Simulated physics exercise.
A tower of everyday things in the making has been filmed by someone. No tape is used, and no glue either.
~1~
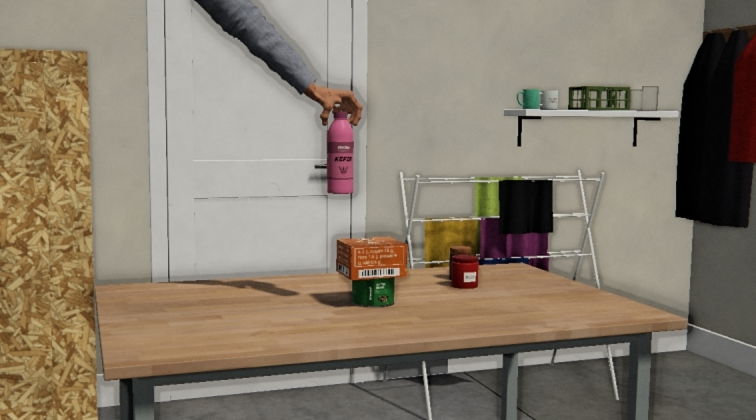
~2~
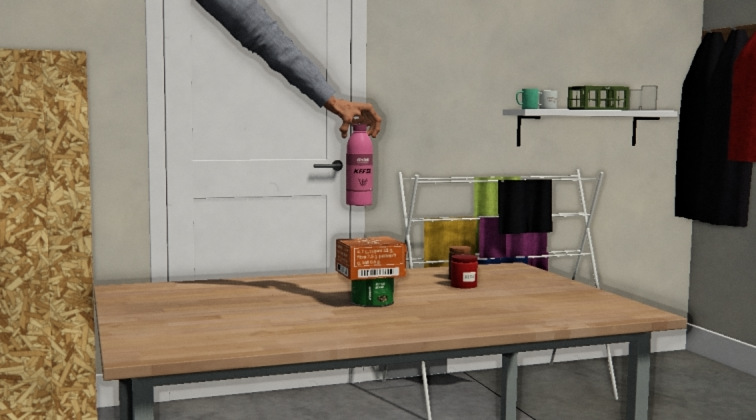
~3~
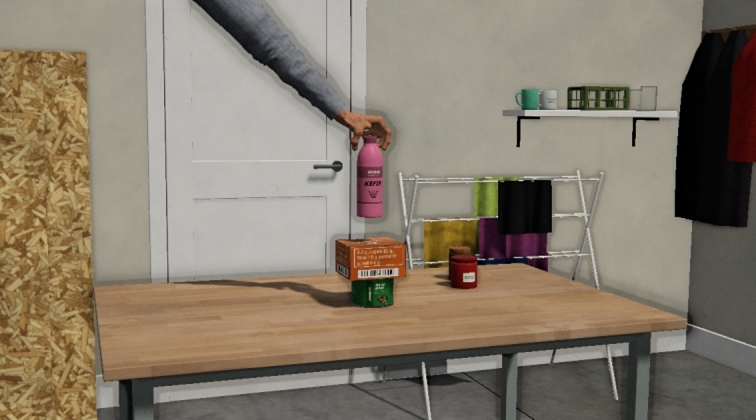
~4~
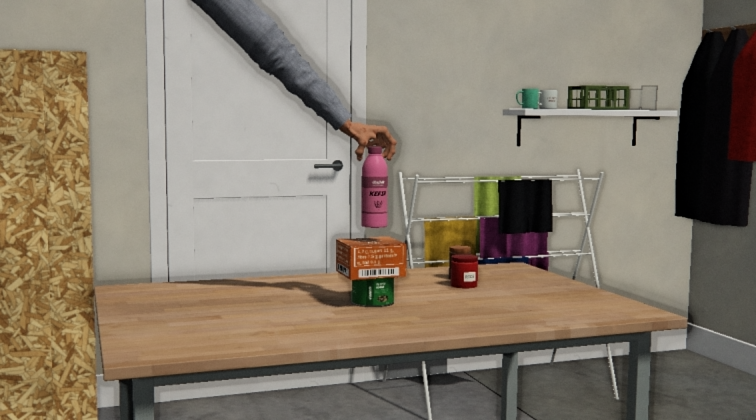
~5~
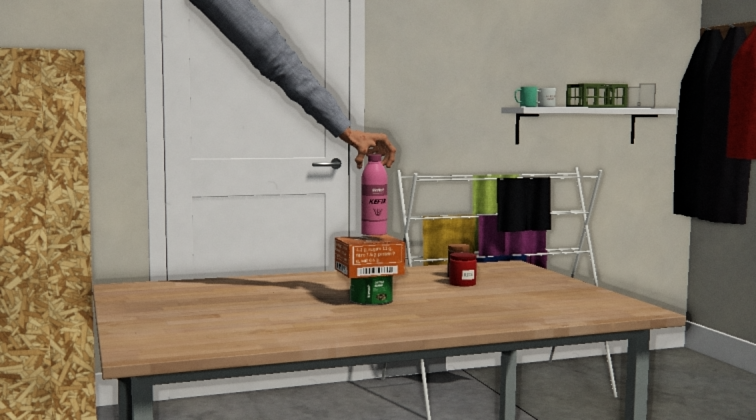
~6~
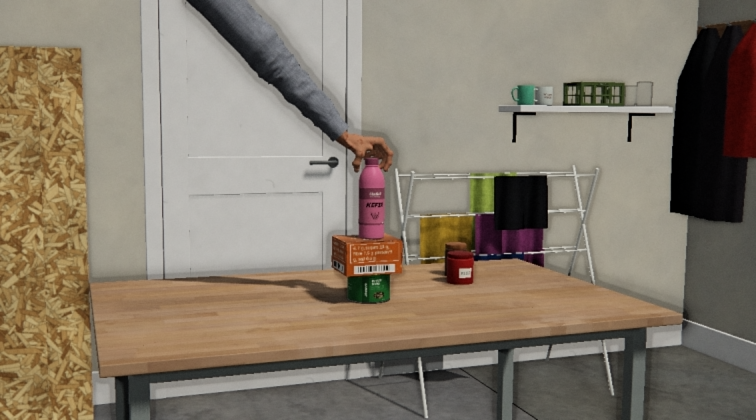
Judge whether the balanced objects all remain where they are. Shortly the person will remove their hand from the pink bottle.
The objects all remain in place.
Then, 0.90 s on from there, no change.
Then, 2.00 s on from there, pink bottle resting near (371, 199).
In the end, all 5 unmoved. At the end, from the last picture's camera, pink bottle near (371, 199). The pile holds.
